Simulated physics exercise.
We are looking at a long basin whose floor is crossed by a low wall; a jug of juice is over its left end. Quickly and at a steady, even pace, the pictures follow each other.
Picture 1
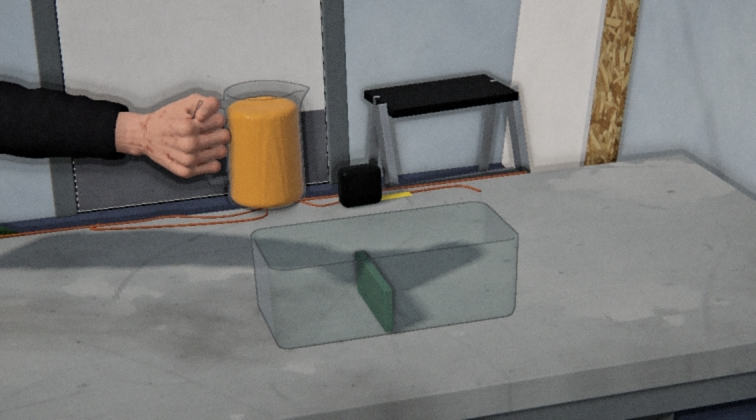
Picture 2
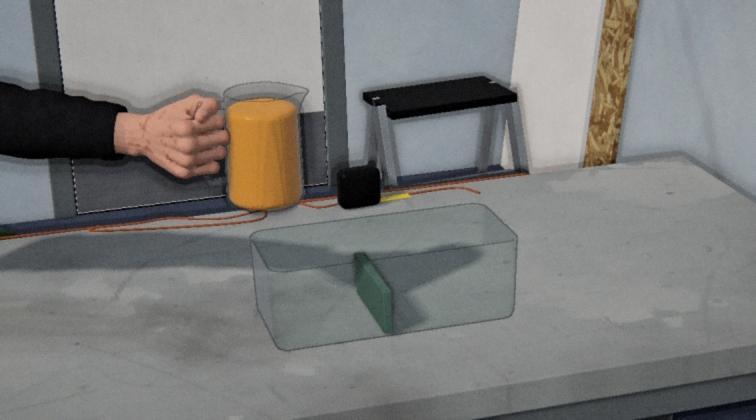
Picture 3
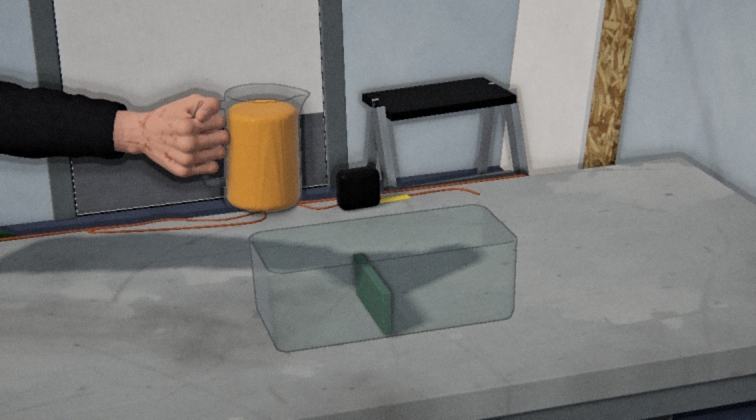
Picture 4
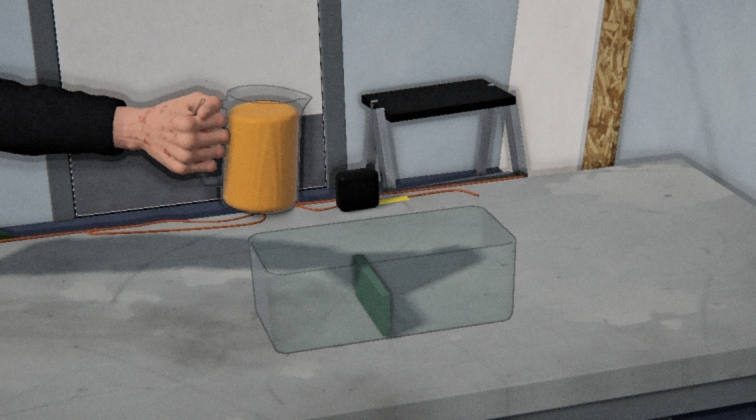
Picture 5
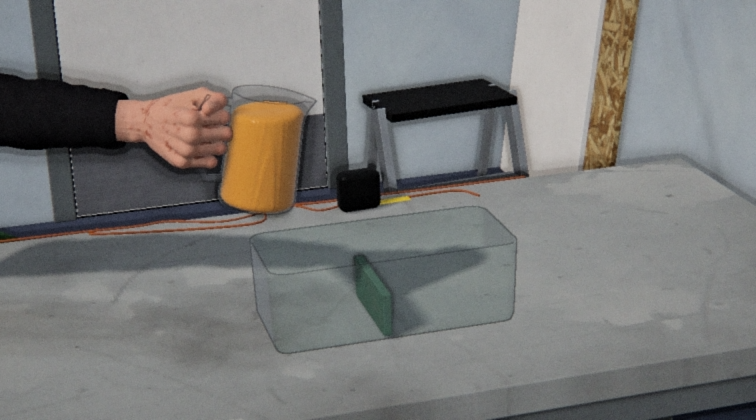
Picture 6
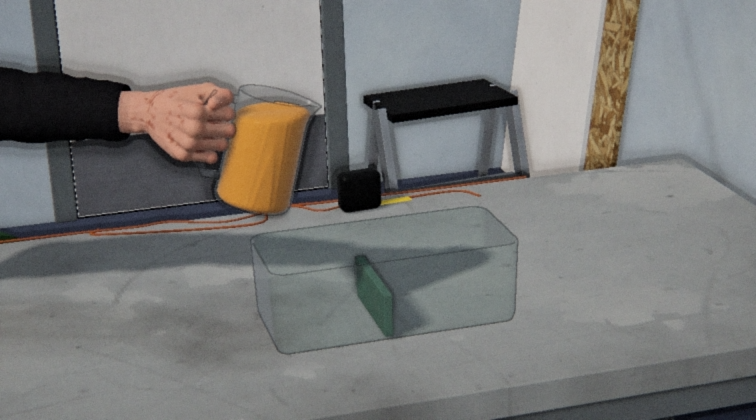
The video shows a hand holding a clear jug of orange juice above the left end of a long transparent basin with a low green wall across its floor, gradually tilting the jug slightly to the right.
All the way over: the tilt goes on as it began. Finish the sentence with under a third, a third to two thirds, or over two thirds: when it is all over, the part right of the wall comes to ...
When it is all over, the part right of the wall comes to a third to two thirds.
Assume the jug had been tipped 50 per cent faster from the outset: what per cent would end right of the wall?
Around 35 percent ends up there.
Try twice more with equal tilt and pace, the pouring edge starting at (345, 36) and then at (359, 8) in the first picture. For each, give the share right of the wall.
You'd see around 95 per cent, and then around 90 per cent.
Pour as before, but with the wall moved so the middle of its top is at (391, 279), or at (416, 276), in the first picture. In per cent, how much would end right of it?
20 per cent, then 5 per cent, roughly.
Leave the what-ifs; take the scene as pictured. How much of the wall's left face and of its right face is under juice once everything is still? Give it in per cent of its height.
Once it is still, the left part shows 30 per cent and the right part 30.
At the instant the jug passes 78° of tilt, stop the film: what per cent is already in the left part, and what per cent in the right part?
Split: Left 0 per cent, right 5 per cent.
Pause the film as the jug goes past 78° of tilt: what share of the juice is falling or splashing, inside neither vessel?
About 15 per cent.
A moment on, the tilt is 78° and 82 per cent is still to pour, 0 is left of the wall and 4 right of it.
Next, the tilt is 115° and 23 per cent is still to pour, 16 is left of the wall and 42 right of it.
Then the tilt is 121° and 0 per cent is still to pour, 46 is left of the wall and 51 right of it.
Later the tilt is 121° and 0 per cent is still to pour, 47 is left of the wall and 51 right of it.
At rest 47 per cent lies left of the wall, 51 right of it and 2 outside.
